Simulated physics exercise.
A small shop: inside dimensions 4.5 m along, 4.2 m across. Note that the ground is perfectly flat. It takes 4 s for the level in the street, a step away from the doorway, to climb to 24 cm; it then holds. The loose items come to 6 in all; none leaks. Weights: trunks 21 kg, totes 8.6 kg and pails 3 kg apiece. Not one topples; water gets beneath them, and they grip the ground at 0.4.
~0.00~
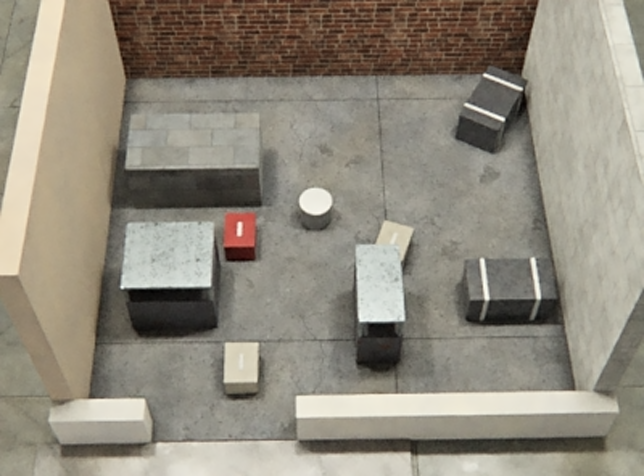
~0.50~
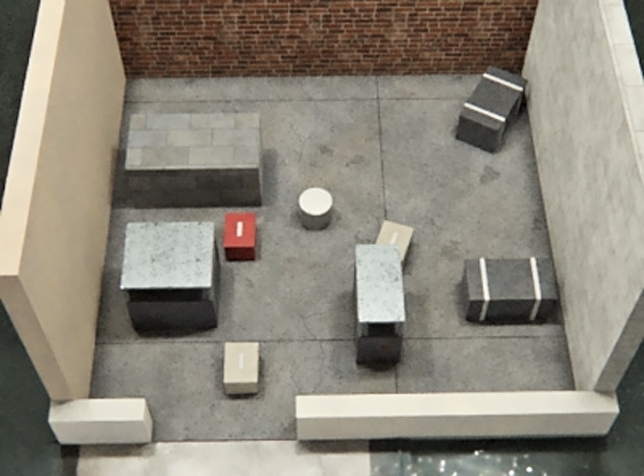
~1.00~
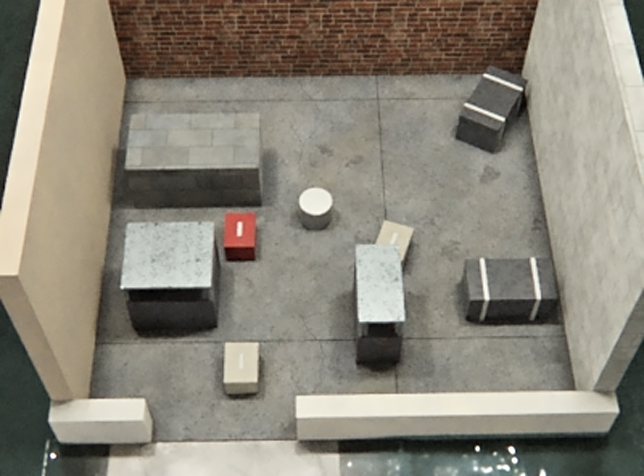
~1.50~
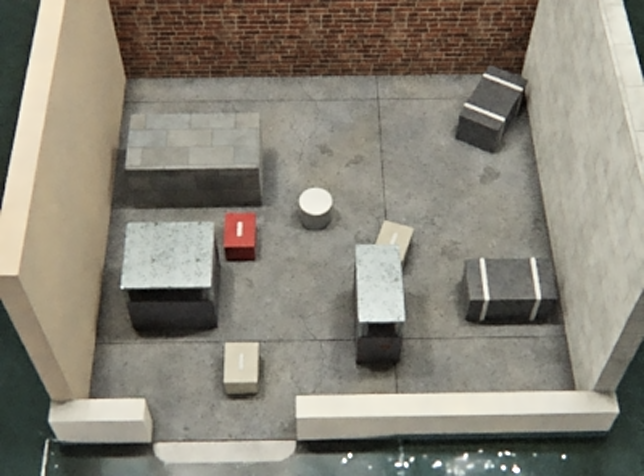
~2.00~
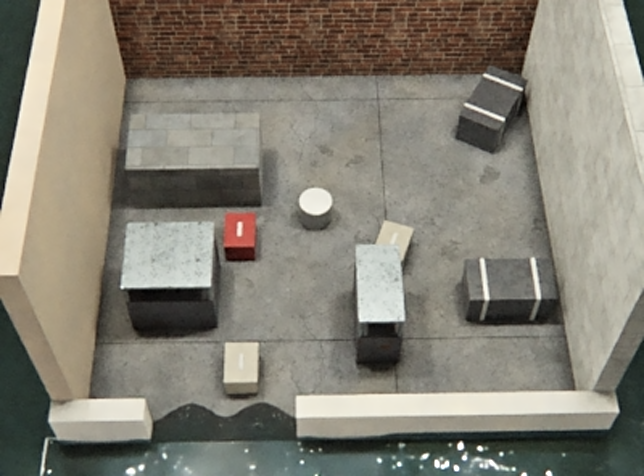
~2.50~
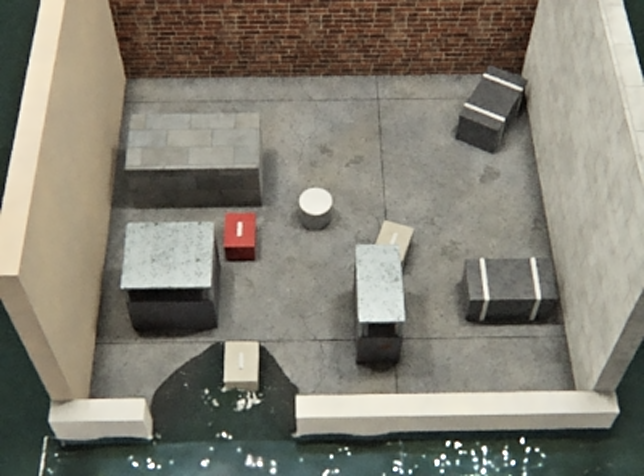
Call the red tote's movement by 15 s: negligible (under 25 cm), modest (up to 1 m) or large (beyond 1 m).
Large.
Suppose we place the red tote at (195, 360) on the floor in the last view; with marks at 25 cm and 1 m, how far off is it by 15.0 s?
Short answer, it is taken a long way.
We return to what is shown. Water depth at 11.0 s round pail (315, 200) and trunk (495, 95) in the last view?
First roughly 16 cm, second roughly 6 cm.
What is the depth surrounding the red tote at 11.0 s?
Somewhere close to 15 cm.
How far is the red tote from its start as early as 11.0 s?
Around 200 centimetres.
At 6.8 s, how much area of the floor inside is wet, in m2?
Near 13 m2 in all.
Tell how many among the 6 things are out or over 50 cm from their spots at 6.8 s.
I make it 2 by then.
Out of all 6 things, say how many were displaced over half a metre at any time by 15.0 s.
The number is 6.
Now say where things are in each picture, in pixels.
The first picture shows the red tote at (240, 230), on the bottom; water covers 0.0 m2; 0 of 6 have shifted.
The second picture shows the red tote at (240, 230) rests on the ground; water covers 0.0 m2; 0 of 6 have shifted.
The third picture shows the red tote at (240, 230) rests on the ground; water covers 0.0 m2; 0 of 6 have shifted.
The fourth picture shows the red tote at (240, 230), on the bottom; 0.0 m2 under water; 0 of 6 have shifted.
The fifth picture shows the red tote at (240, 230) rests on the ground; 0.1 m2 under water; 0 of 6 have shifted.
The sixth picture shows the red tote at (240, 230), on the bottom; water covers 0.6 m2; 0 of 6 have shifted.
After 3.5 s the red tote is near (240, 230), 0.0 m from its start, aground; 0 afloat.
After 6.8 s the red tote is near (241, 212), 0.2 m from its start, aground; 1 afloat.
After 11.0 s the red tote is near (344, 98), 1.9 m from its start, afloat; 5 afloat.
After 15.0 s the red tote is near (492, 199), 2.5 m from its start, afloat; 6 afloat.
